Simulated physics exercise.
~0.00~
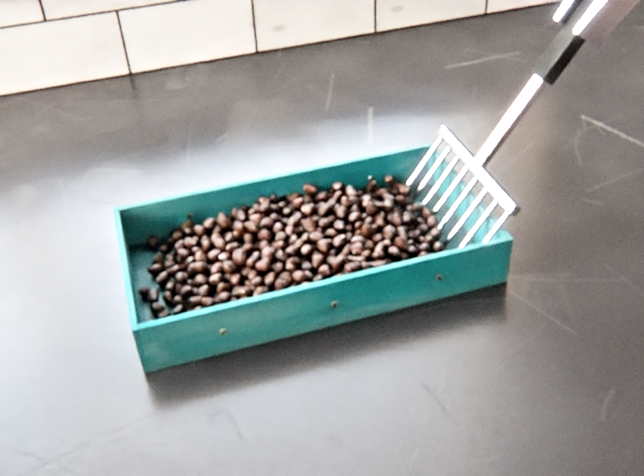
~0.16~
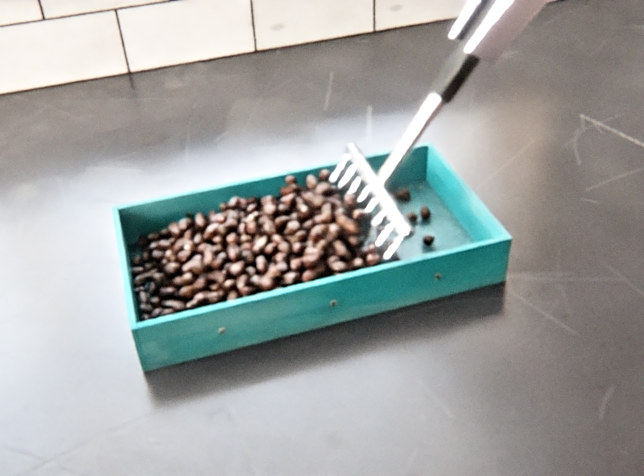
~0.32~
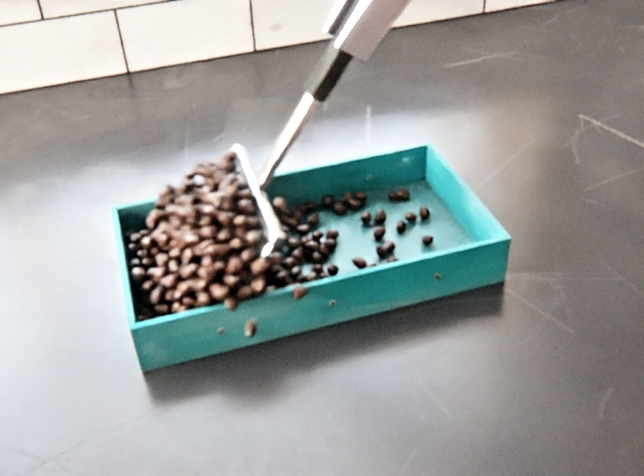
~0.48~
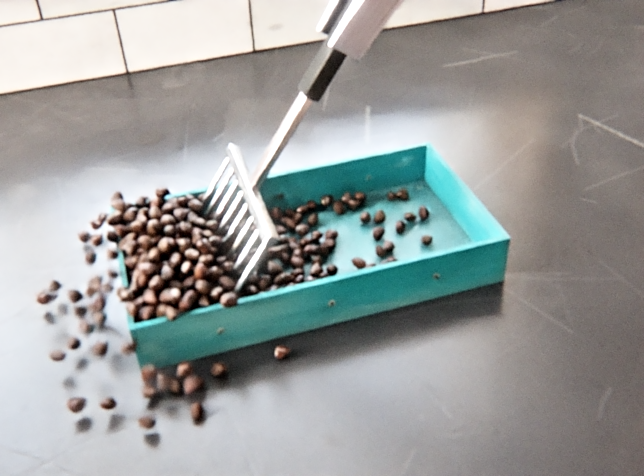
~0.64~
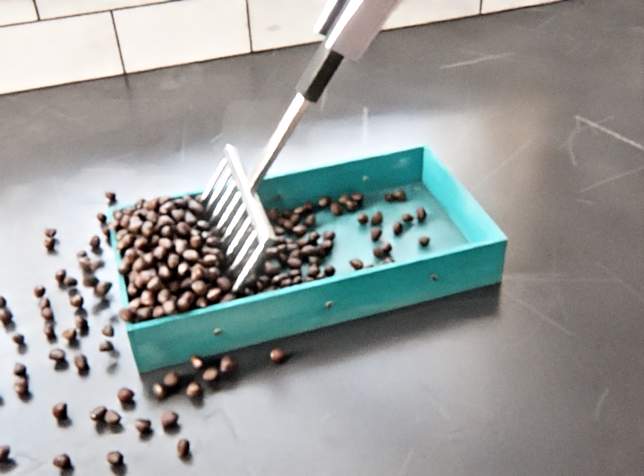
On a dark tabletop, a metal rake pushing brown beans leftward through a teal trough, heaping them until some spill and scatter.
